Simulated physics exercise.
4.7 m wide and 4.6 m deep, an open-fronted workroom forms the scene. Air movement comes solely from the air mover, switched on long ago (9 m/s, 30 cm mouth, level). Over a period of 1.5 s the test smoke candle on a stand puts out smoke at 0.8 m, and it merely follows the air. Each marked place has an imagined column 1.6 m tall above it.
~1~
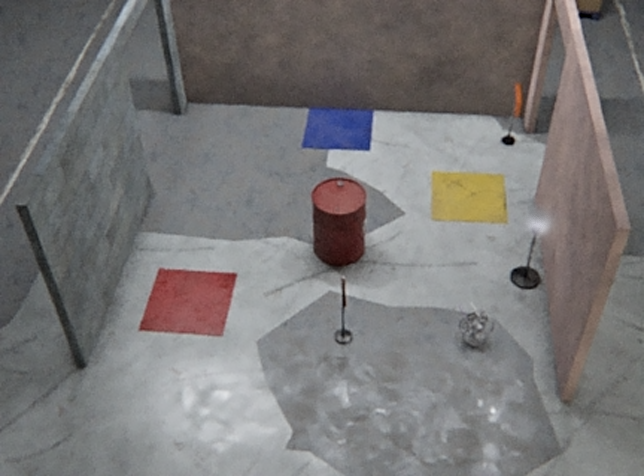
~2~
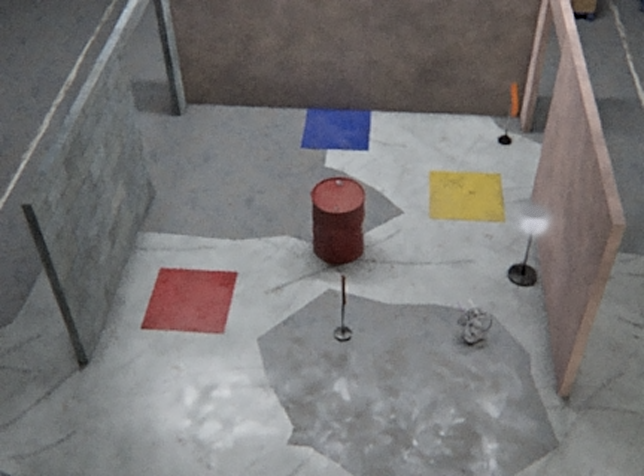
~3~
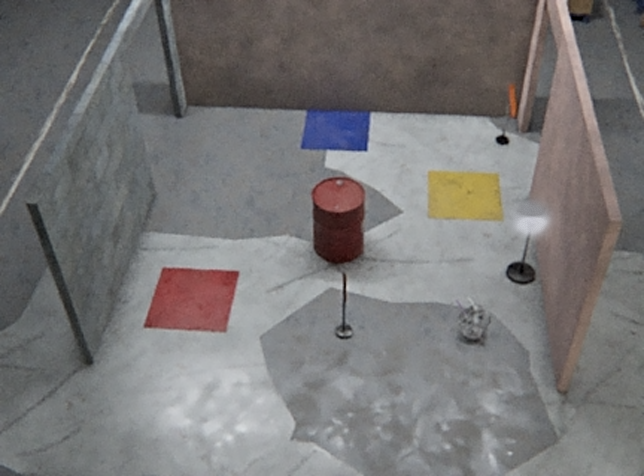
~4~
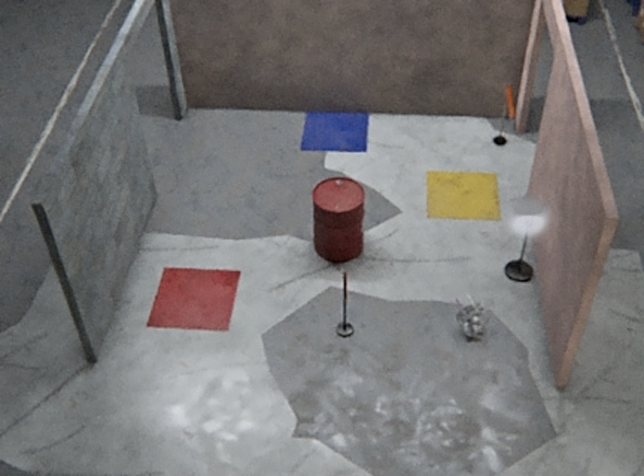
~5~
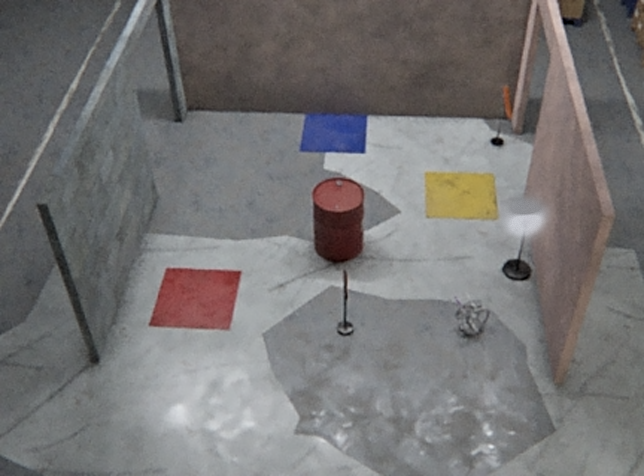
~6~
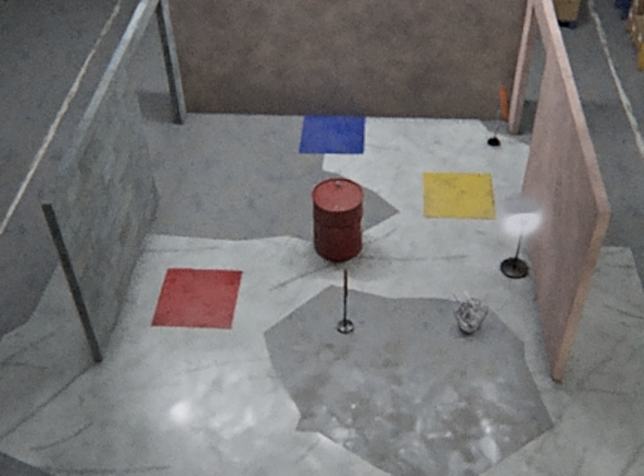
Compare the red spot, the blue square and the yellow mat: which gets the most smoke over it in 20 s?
That is blue.
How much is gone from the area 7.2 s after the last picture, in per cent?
10 %.
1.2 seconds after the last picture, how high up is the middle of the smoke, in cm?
The middle is at about 70 cm above the surface.
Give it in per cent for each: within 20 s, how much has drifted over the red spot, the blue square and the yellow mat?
0 % red, 70 % blue, 30 % yellow, roughly.
Then, 1.2 s after the last picture we count, 0 % has passed over the yellow mat, 0 % over the red spot and 0 % over the blue square, with 100 % still about or yet to come, and the middle of the rest is near (512, 221).
Then, 3.2 s after the last picture we count, 1 % has passed over the yellow mat, 0 % over the red spot and 1 % over the blue square, with 100 % still about or yet to come, and the middle of the rest is near (501, 252).
Then, 7.2 s after the last picture we count, 9 % has passed over the yellow mat, 0 % over the red spot and 29 % over the blue square, with 88 % still about or yet to come, and the middle of the rest is near (492, 215).
Then, 19.2 s after the last picture we count, 27 % has passed over the yellow mat, 0 % over the red spot and 69 % over the blue square, with 25 % still about or yet to come, and the middle of the rest is near (451, 135).
